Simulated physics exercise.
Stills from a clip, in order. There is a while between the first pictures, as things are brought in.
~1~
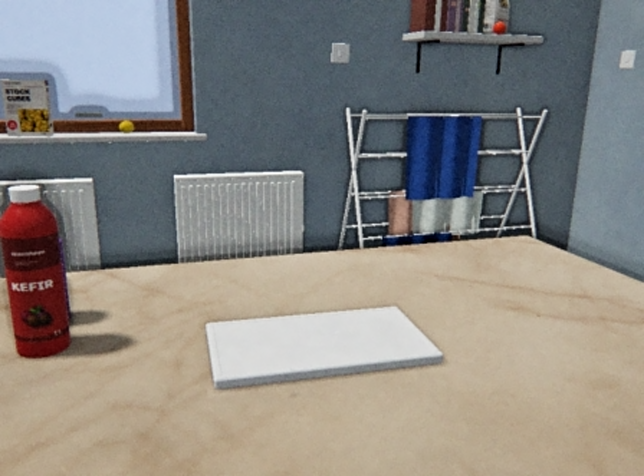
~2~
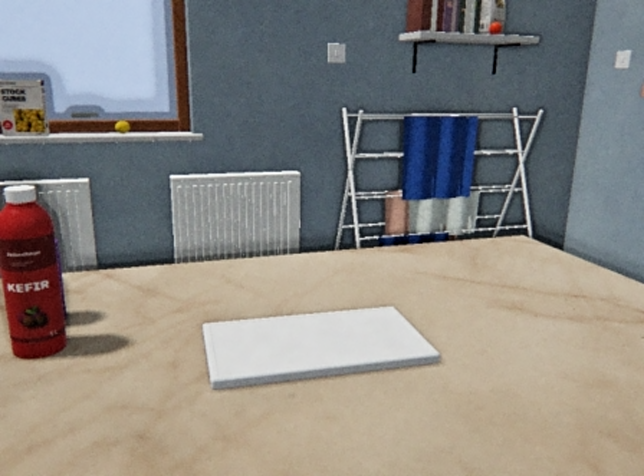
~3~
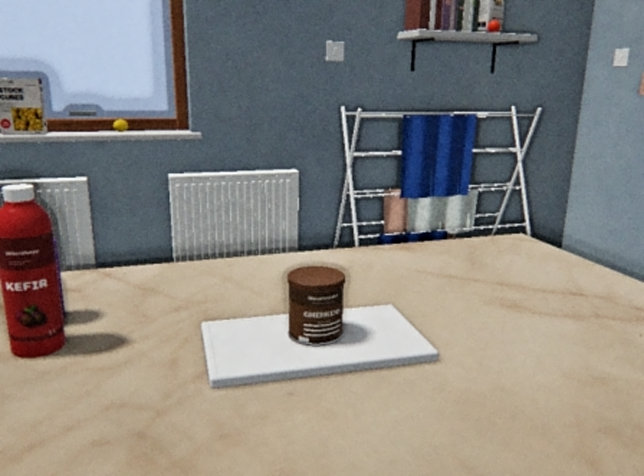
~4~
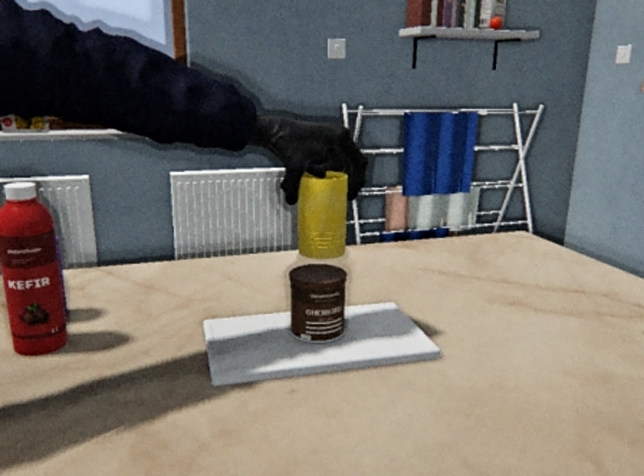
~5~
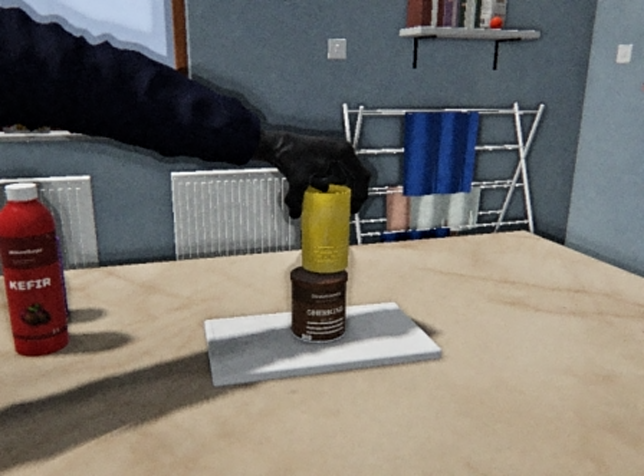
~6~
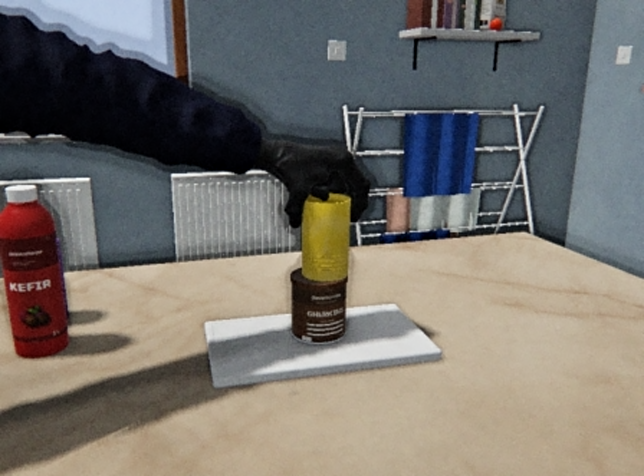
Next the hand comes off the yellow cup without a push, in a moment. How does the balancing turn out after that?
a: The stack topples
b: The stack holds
b.
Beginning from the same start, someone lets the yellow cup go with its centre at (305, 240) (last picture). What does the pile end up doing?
What happens next is that it remains steady.
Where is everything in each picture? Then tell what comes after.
In the first frame, the last thing is not in view yet; red bottle (35, 271).
In the second frame, the last thing is not in view yet.
In the third frame, the last thing is not in view yet; red bottle (29, 270).
The fourth frame shows on its way; yellow cup (322, 215); brown pot (318, 303).
The fifth frame shows on its way; yellow cup (326, 228); red bottle (32, 269).
The sixth frame shows set down, still held; yellow cup (326, 237); brown pot (319, 305).
Then, 0.20 s on from there, no change.
Then, 0.50 s on from there, yellow cup resting near (326, 238).
Then, 0.90 s on from there, yellow cup resting near (326, 237).
In the end, all 5 unmoved. At the end, from the last picture's camera, yellow cup near (326, 237). The pile keeps its balance.
